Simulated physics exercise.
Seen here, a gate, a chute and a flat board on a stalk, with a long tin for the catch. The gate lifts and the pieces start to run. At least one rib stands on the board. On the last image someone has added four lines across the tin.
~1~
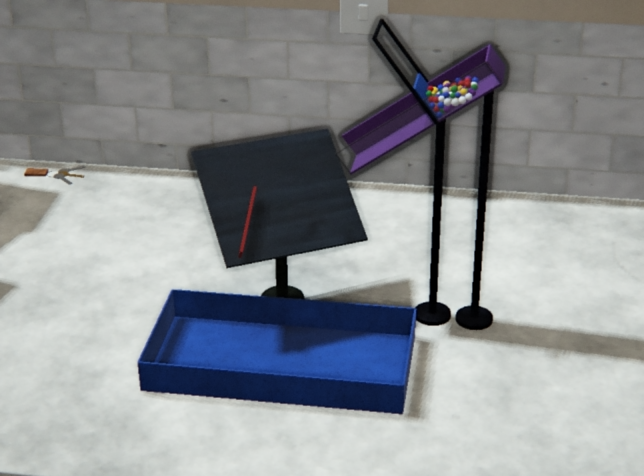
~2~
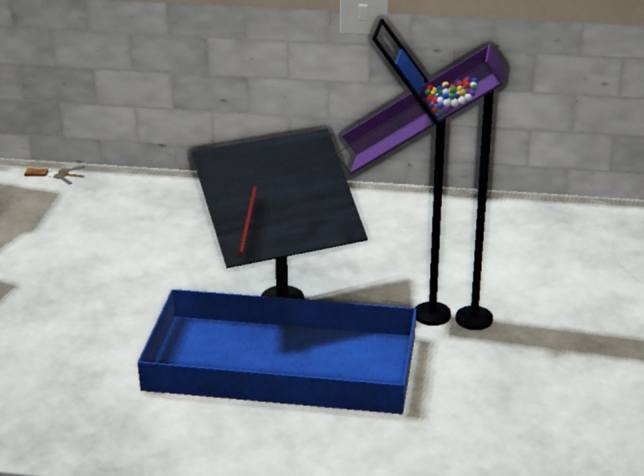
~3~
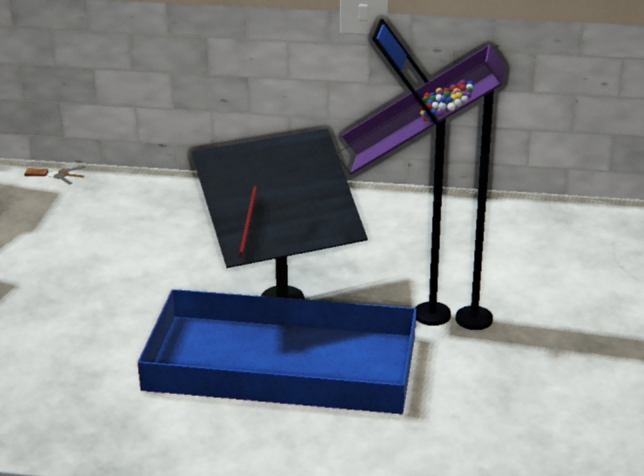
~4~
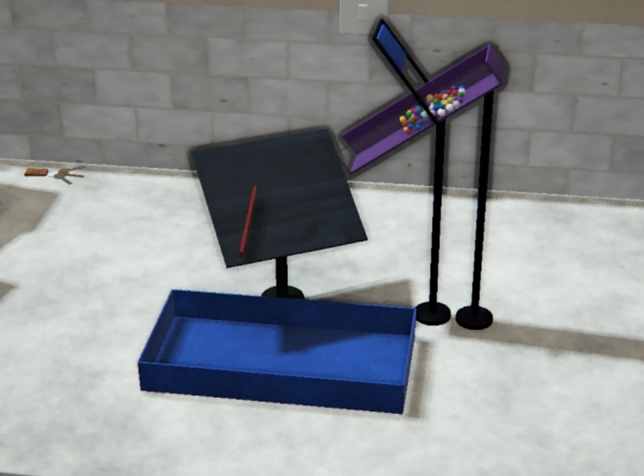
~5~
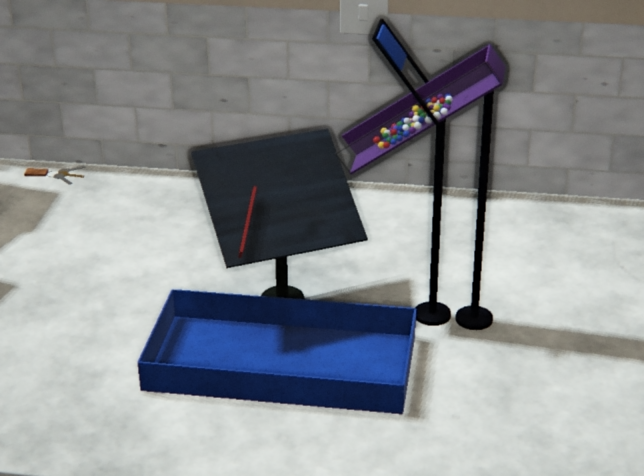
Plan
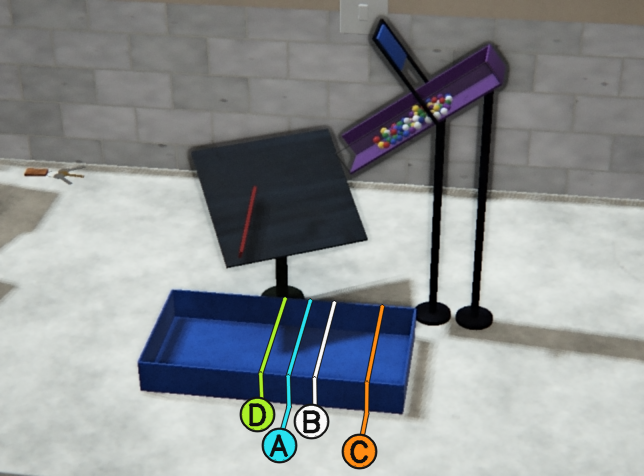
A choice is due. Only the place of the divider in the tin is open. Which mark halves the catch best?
D is best.
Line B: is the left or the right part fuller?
The left side.
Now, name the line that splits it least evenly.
The answer is C.
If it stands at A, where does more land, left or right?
Left.
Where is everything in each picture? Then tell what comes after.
In the first picture, load behind the gate at (450, 95), round plastic beads; lip of the chute at (354, 165), sloping fairly steeply.
In the second picture, middle of the board at (279, 195), tilted fairly steeply; middle of its low edge at (299, 253); of its high edge at (261, 140).
In the third picture, front corners of the tin at (138, 362) and (403, 385), empty; front of the load at (426, 112).
In the fourth picture, middle of the load at (434, 105); its front at (403, 119), about a third of the way to the lip; rib from (255, 186) to (241, 252).
In the fifth picture, middle of the load at (419, 121); its front at (377, 141), about two thirds of the way to the lip.
On the marked copy, line A crosses the front rim at (288, 375); line B crosses the front rim at (314, 377); line C crosses the front rim at (367, 382); line D crosses the front rim at (261, 373).
Choosing A, of what is caught, about two thirds on the left of the divider, about a quarter on the right.
Choosing B, of what is caught, most on the left of the divider, about a quarter on the right.
Choosing C, of what is caught, nearly all on the left of the divider, a small part on the right.
Choosing D, of what is caught, about half on the left of the divider, about half on the right.
